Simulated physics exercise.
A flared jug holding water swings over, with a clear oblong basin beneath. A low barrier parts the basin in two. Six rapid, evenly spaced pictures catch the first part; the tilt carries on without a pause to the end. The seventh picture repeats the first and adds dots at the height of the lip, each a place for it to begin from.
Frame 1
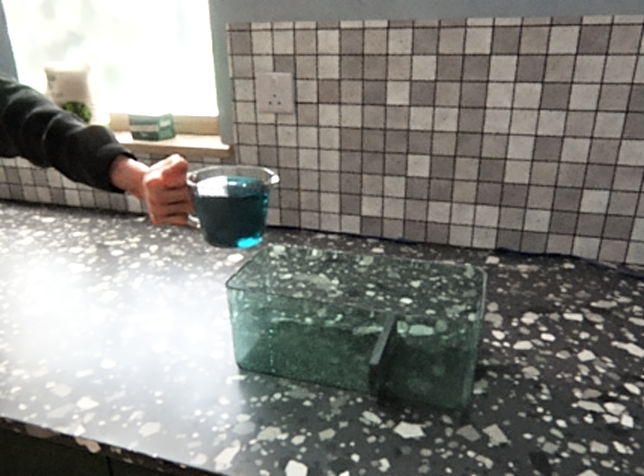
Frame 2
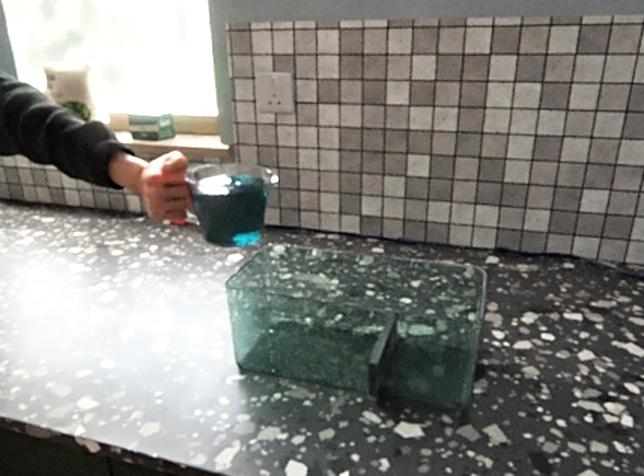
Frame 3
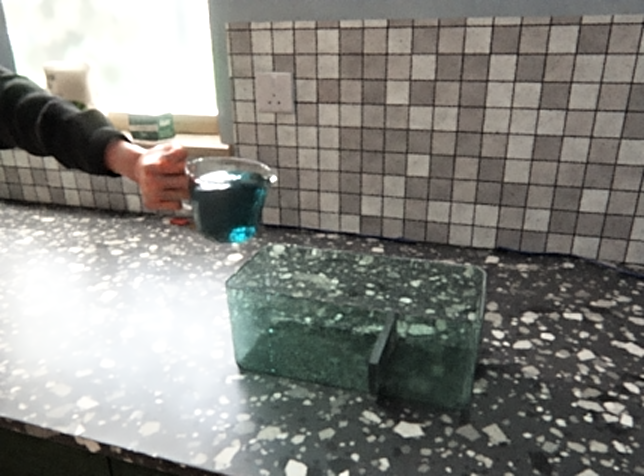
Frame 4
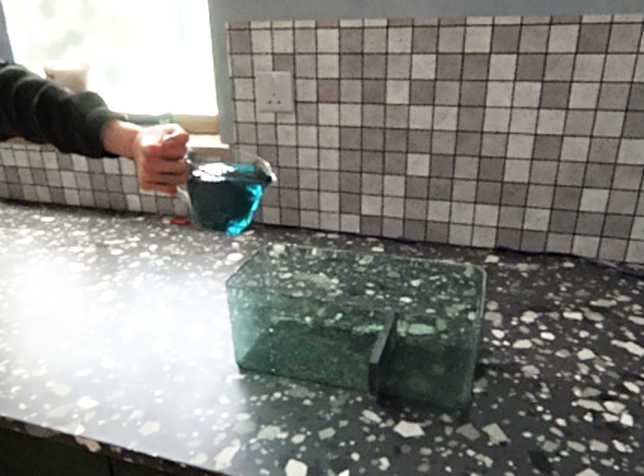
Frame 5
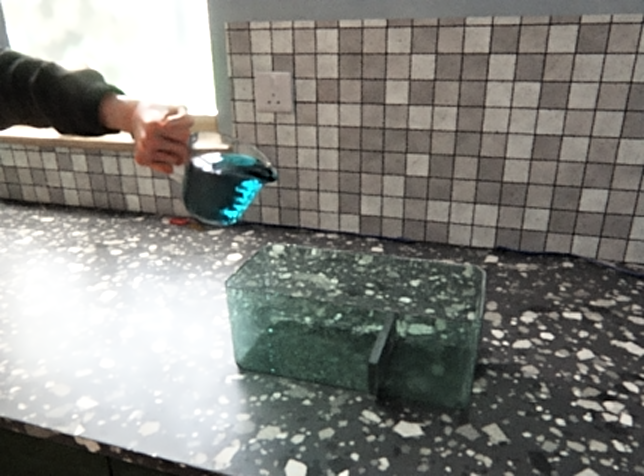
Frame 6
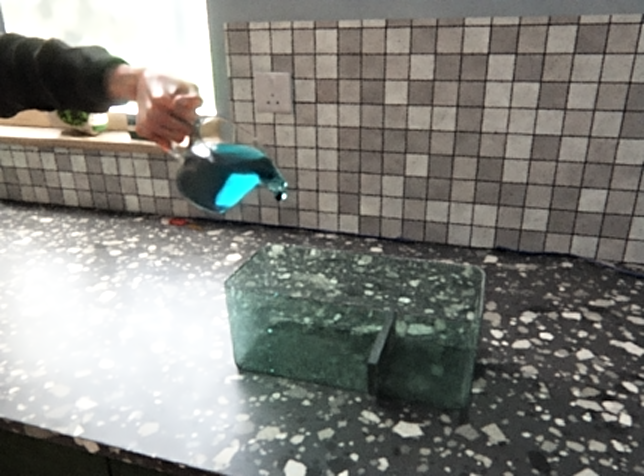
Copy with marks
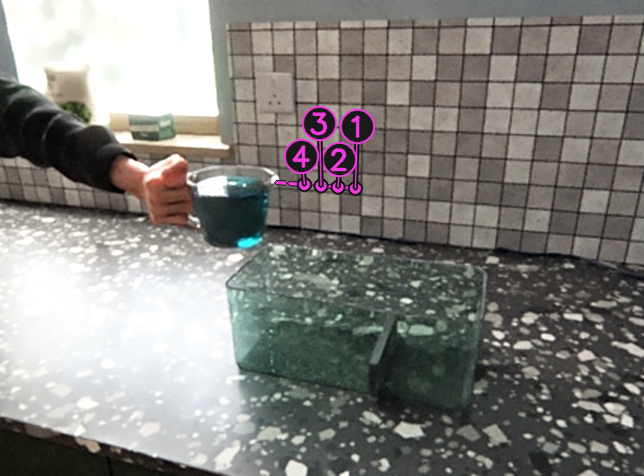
A hand at the left holds a clear jug of blue liquid upright above a green-tinted, divided rectangular basin on a speckled counter. The hand then rises slightly and tilts the jug steadily to the right, and the liquid slides toward the lip until a little just passes over it.
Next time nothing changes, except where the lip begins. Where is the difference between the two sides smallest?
4.
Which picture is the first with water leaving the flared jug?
In picture 5.
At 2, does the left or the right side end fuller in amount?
The right side.
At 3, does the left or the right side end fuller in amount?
More ends on the right.
On the marked copy, 1 at (355, 188); 2 at (338, 187); 3 at (321, 185); 4 at (304, 184).
Choosing 1, about 28 % ends left of the wall and 67 % right of it; 5 % is lost outside.
Choosing 2, about 16 % ends left of the wall and 80 % right of it; 4 % is lost outside.
Choosing 3, about 23 % ends left of the wall and 74 % right of it; 4 % is lost outside.
Choosing 4, about 52 % ends left of the wall and 46 % right of it.
